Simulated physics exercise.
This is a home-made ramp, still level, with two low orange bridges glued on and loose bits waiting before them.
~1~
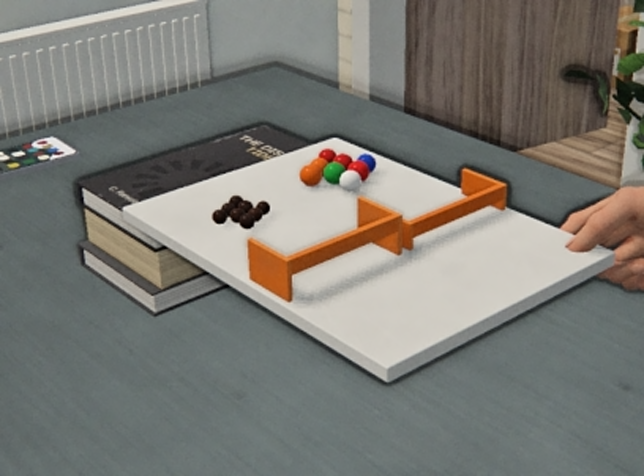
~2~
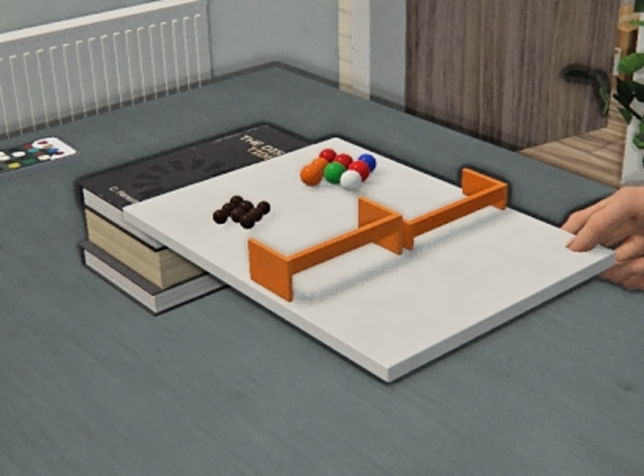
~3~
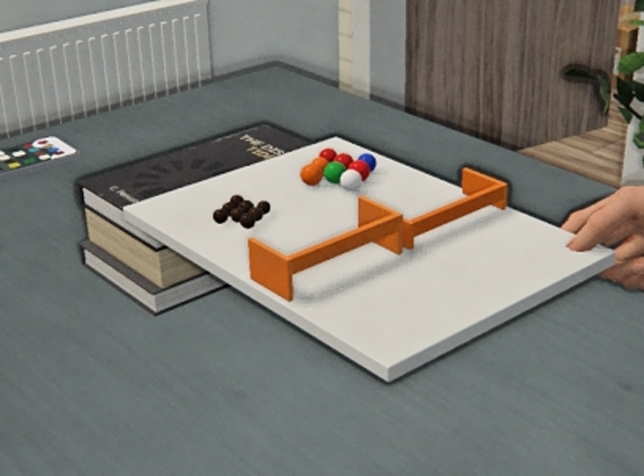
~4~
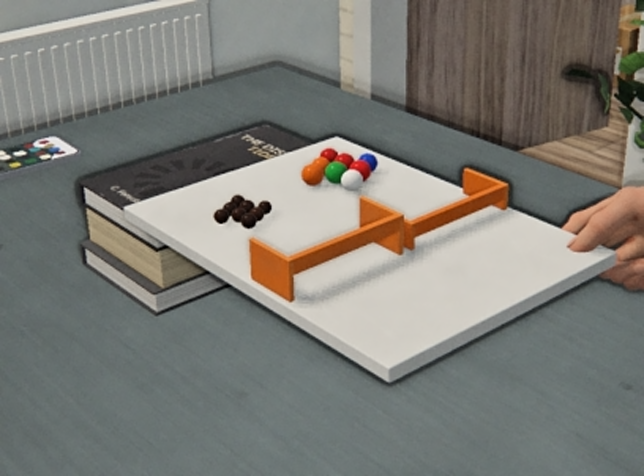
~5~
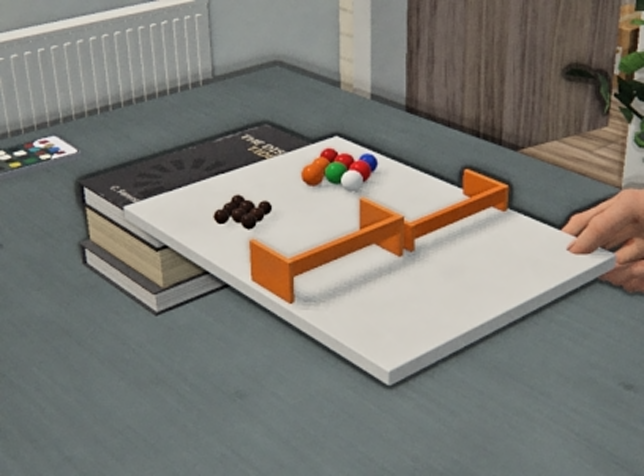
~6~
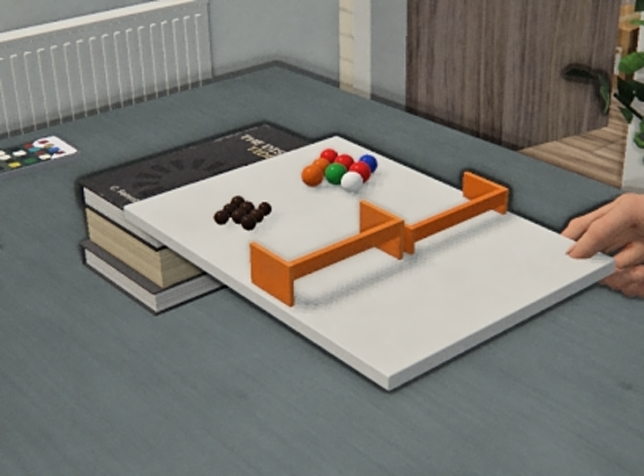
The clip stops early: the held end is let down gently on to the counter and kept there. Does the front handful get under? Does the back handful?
The front handful passes beneath the bar and the back handful lodges against the bar.
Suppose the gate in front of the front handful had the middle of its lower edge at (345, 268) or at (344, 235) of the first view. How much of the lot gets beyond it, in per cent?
First some 0, then 100 per cent.
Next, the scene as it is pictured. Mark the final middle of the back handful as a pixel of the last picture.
Around (450, 263).
Then, 0.51 s past the last view, board sloping at 11°; front handful on its way down; back handful on its way down.
Then, 0.95 s past the last view, board resting at 16°; front handful all past its gate; back handful has reached its gate.
Then, 1.34 s past the last view, board resting at 17°; front handful all past its gate; back handful has reached its gate.
Finally, board resting at 17°; front handful all past its gate; back handful gathered behind its gate.
